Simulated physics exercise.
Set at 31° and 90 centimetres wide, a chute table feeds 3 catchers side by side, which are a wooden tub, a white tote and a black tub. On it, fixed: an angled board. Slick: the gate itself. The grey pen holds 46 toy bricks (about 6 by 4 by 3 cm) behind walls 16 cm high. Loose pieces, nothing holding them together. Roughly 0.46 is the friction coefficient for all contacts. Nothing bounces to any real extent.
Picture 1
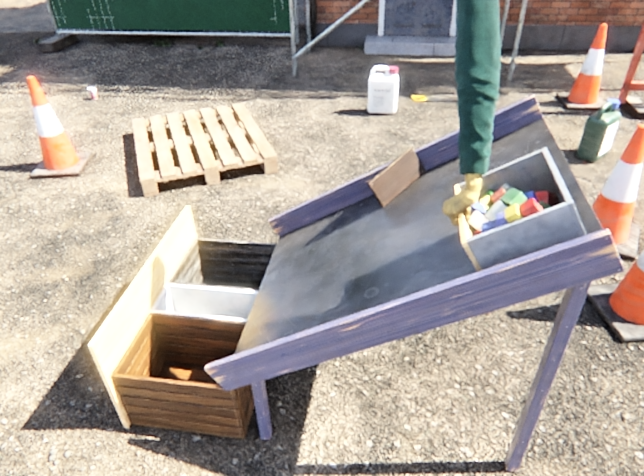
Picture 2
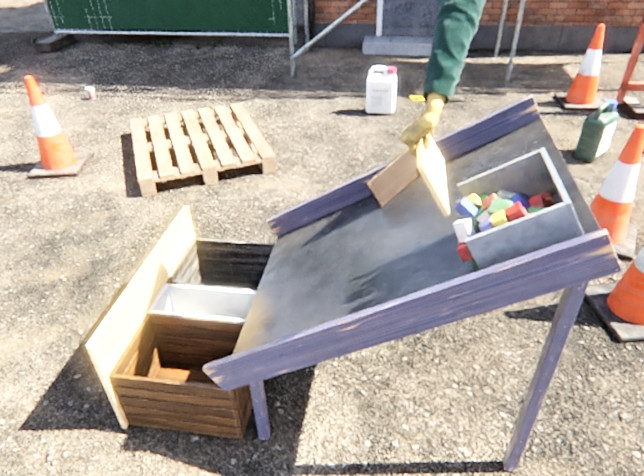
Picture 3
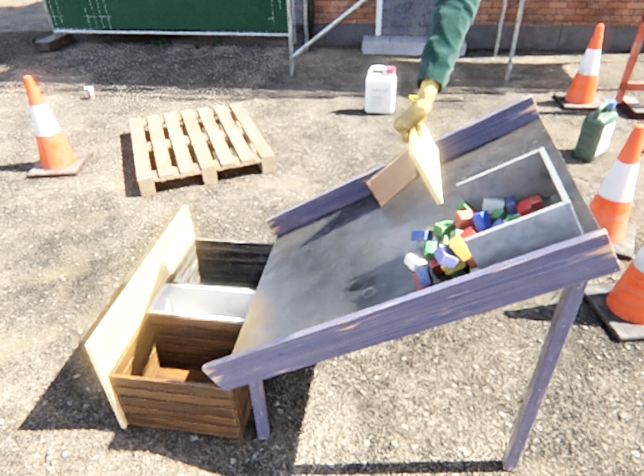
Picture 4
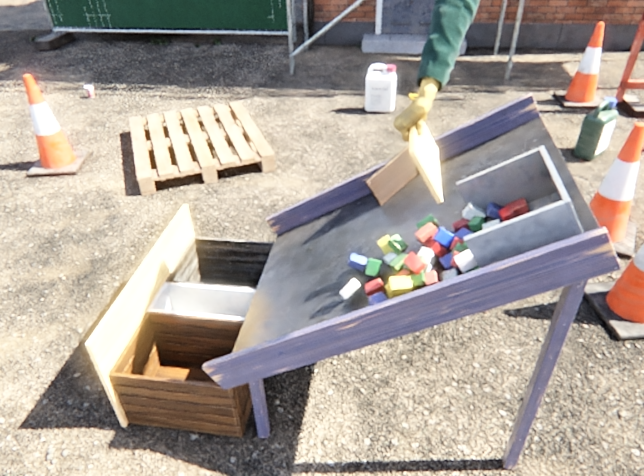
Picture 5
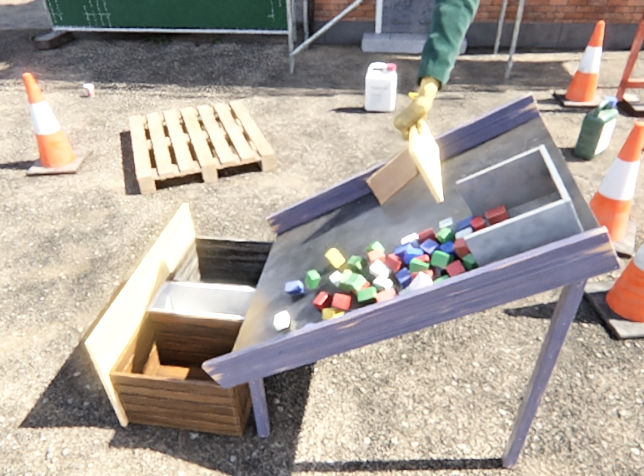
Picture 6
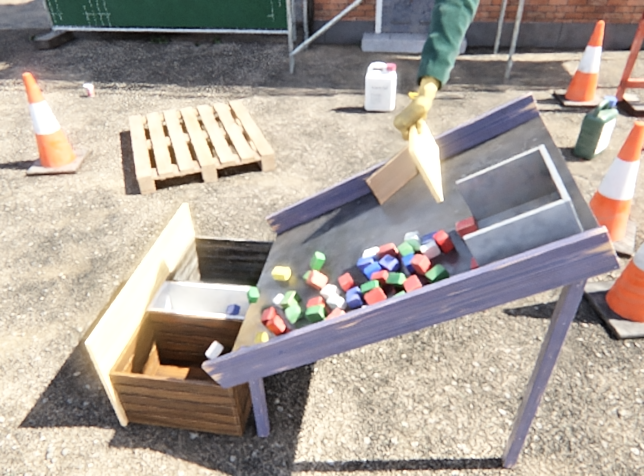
Colourful blocks slide down a sloping table after a gloved hand lifts a board away.
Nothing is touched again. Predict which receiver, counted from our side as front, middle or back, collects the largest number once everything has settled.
Oh, that'd be the container right by us.
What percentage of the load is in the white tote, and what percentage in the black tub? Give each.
Around 15 per cent and 0 per cent, in that order.
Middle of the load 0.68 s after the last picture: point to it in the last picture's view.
The middle of the load sits near (188, 373).
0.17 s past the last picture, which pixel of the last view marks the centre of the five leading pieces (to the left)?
Centre: About (189, 360) px.
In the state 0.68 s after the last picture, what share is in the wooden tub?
I'd say near 65 per cent at that moment.
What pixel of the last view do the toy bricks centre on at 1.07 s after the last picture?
Somewhere about (179, 376) in pixels.
Then, 0.17 s after the last picture, 7 in the wooden tub, 3 in the white tote, 33 on the slope and 3 in the air.
Then, 0.39 s after the last picture, 16 in the wooden tub, 6 in the white tote, 22 on the slope and 2 in the air.
Then, 0.68 s after the last picture, 31 in the wooden tub, 8 in the white tote, 3 on the slope and 4 in the air.
When it is over (1.07 s after the last picture), 38 in the wooden tub and 8 in the white tote.
